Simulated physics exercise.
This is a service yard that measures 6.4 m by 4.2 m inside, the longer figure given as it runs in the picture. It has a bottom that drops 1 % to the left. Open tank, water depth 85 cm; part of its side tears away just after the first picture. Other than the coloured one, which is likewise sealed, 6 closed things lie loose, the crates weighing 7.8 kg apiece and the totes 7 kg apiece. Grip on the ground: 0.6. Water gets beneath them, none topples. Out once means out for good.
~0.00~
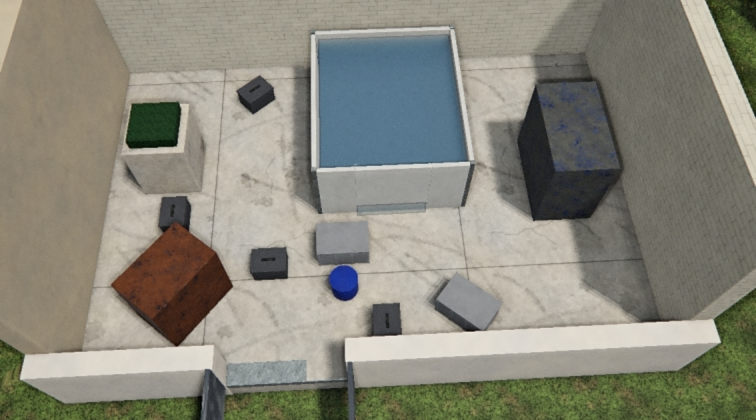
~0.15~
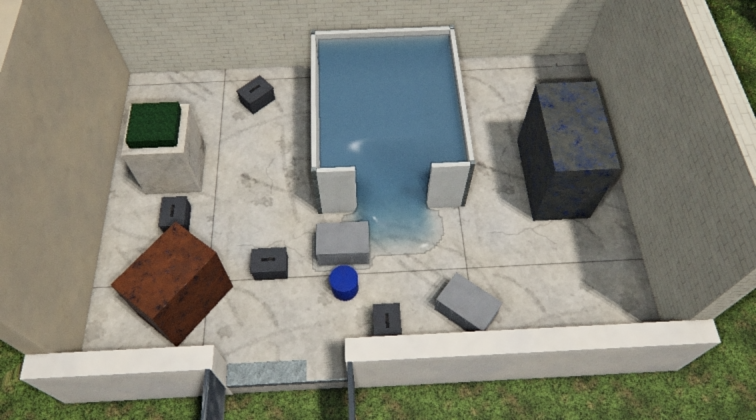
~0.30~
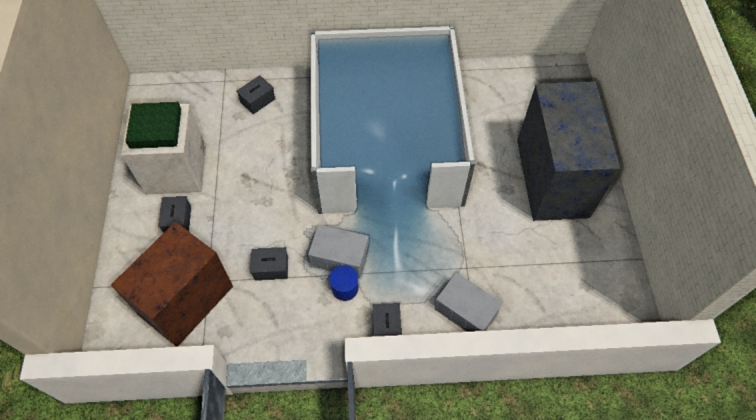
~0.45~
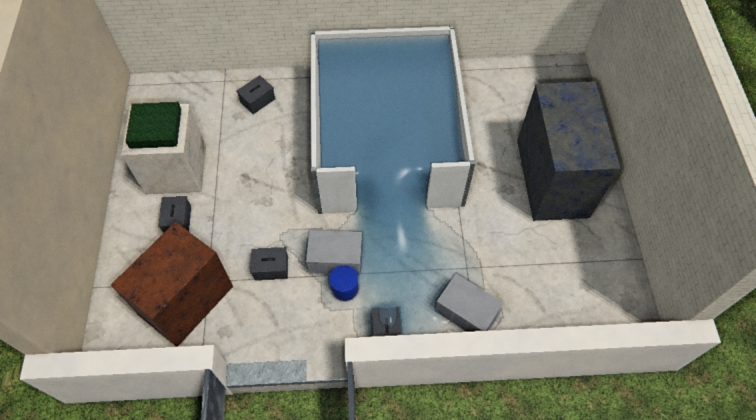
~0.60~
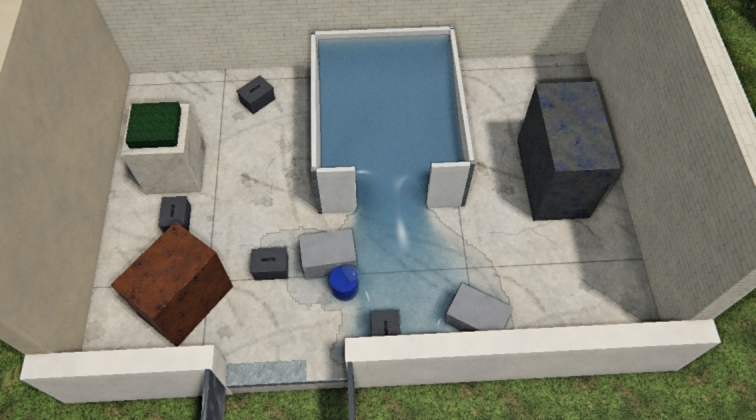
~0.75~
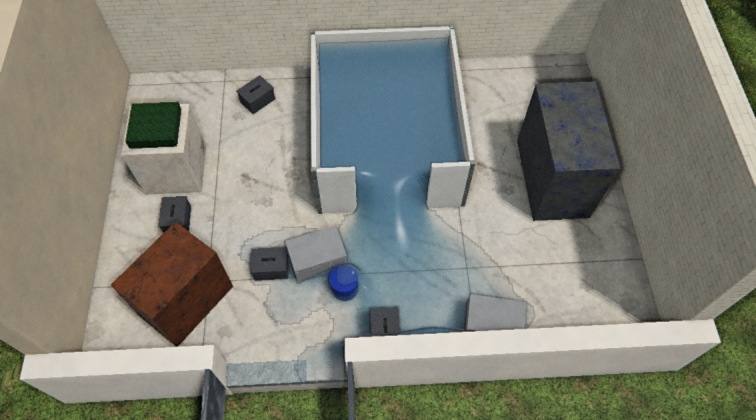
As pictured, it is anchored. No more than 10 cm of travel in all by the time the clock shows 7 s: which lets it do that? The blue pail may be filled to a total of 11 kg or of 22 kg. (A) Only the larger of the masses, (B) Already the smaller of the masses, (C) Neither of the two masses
(C) Neither of the two masses.
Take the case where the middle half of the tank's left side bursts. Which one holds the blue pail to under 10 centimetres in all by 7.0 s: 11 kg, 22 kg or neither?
Result: Greater mass required.
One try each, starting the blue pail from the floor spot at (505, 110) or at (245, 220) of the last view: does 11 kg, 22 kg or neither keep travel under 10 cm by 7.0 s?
Well, the little one does for the first, the little one does for the second.
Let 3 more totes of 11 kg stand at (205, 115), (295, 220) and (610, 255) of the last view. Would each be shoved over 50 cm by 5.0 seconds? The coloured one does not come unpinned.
Each in turn: Not that far, not that far, further than that.
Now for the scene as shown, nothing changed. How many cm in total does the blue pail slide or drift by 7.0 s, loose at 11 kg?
Total path: Approx. 150 cm.
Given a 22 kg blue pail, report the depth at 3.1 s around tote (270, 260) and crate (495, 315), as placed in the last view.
Depths: Near 3 cm, then near 16 cm.
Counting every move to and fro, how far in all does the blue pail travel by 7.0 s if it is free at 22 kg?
It covers some 150 cm altogether.
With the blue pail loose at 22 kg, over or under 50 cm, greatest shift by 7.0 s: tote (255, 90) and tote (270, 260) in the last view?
Result, in order - below threshold; above threshold.
After 1.4 s the blue pail would be 150 cm from its start with 11 kg and 89 cm from its start with 22 kg; 15 cm of water round it then.
After 3.1 s the blue pail would be gone out with 11 kg and 141 cm from its start with 22 kg; 17 cm of water round it then.
After 4.9 s the blue pail would be gone out with 11 kg and gone out with 22 kg.
After 7.0 s the blue pail would be gone out with 11 kg and gone out with 22 kg.
